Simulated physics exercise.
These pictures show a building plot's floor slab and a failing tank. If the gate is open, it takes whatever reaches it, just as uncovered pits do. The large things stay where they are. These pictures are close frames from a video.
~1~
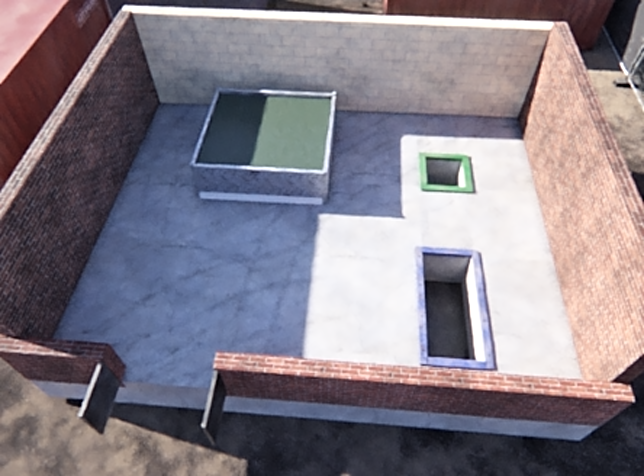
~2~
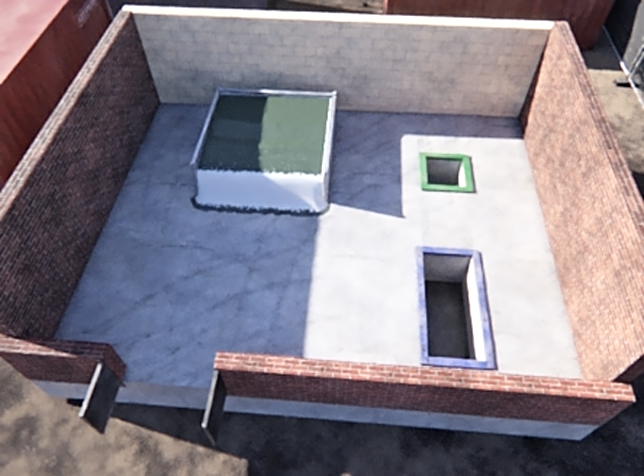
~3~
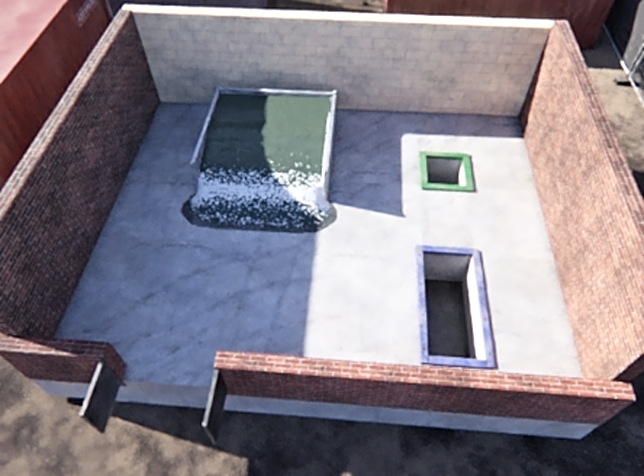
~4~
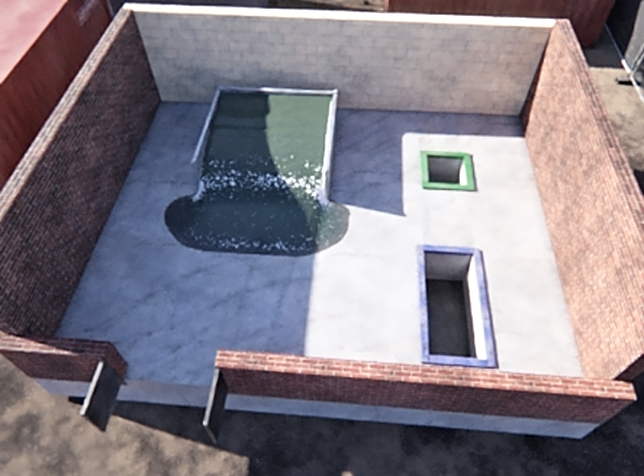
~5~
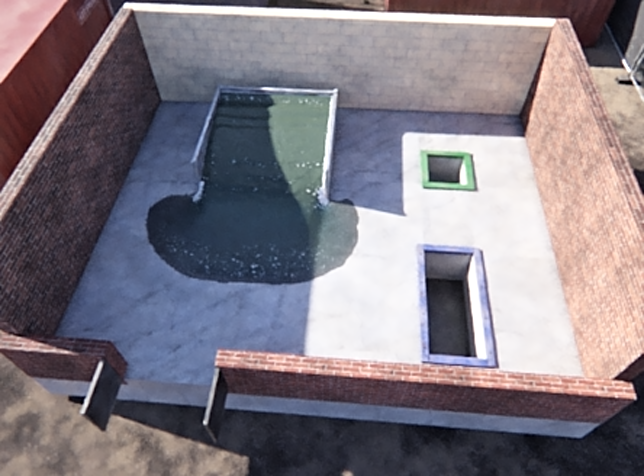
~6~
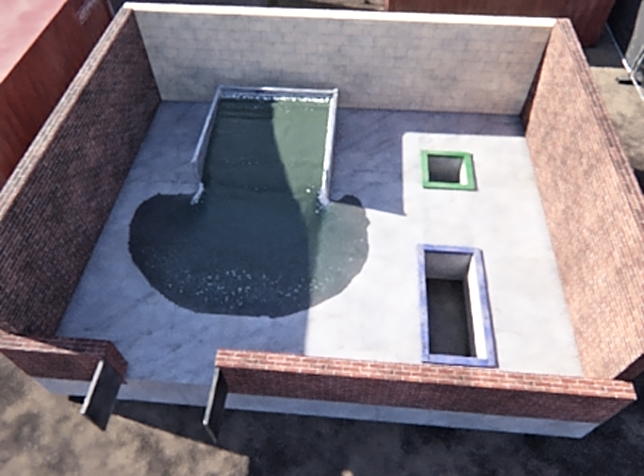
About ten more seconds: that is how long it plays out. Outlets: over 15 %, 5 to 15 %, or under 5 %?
Result - gate: Over 15 %, green pit: Under 5 %, blue pit: 5 to 15 %.
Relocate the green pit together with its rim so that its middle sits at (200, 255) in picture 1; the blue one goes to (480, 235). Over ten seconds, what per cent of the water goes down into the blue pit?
Result - blue pit, 4 in a hundred.
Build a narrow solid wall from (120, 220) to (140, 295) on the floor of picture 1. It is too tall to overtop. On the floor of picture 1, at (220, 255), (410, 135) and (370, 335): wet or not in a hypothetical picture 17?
Taking the three spots in the order asked, they are waterlogged, bone-dry and waterlogged.
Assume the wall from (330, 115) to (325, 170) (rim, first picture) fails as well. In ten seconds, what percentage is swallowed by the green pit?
Share recorded - green: 30 %.
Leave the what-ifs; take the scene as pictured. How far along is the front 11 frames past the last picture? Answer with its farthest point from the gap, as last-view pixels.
Close to (494, 390).
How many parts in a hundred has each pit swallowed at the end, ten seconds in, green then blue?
Roughly 0 %, then roughly 8 %.
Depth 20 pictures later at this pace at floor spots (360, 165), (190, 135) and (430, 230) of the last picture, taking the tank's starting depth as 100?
Approx. values, in order: 0 %, 0 %, 0 %.
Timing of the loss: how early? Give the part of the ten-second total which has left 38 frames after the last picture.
Something close to 85 percent by that point.
A moment on, water covers 40 % of the floor; the gate 2 %, the green pit 0 %, the blue pit 0 %.
Next, water covers 45 % of the floor; the gate 9 %, the green pit 0 %, the blue pit 0 %.
Then, water covers 50 % of the floor; the gate 20 %, the green pit 0 %, the blue pit 4 %.
Later, water covers 80 % of the floor; the gate 31 %, the green pit 0 %, the blue pit 8 %.
In the end, water covers 95 % of the floor; the gate 37 %, the green pit 0 %, the blue pit 8 %.
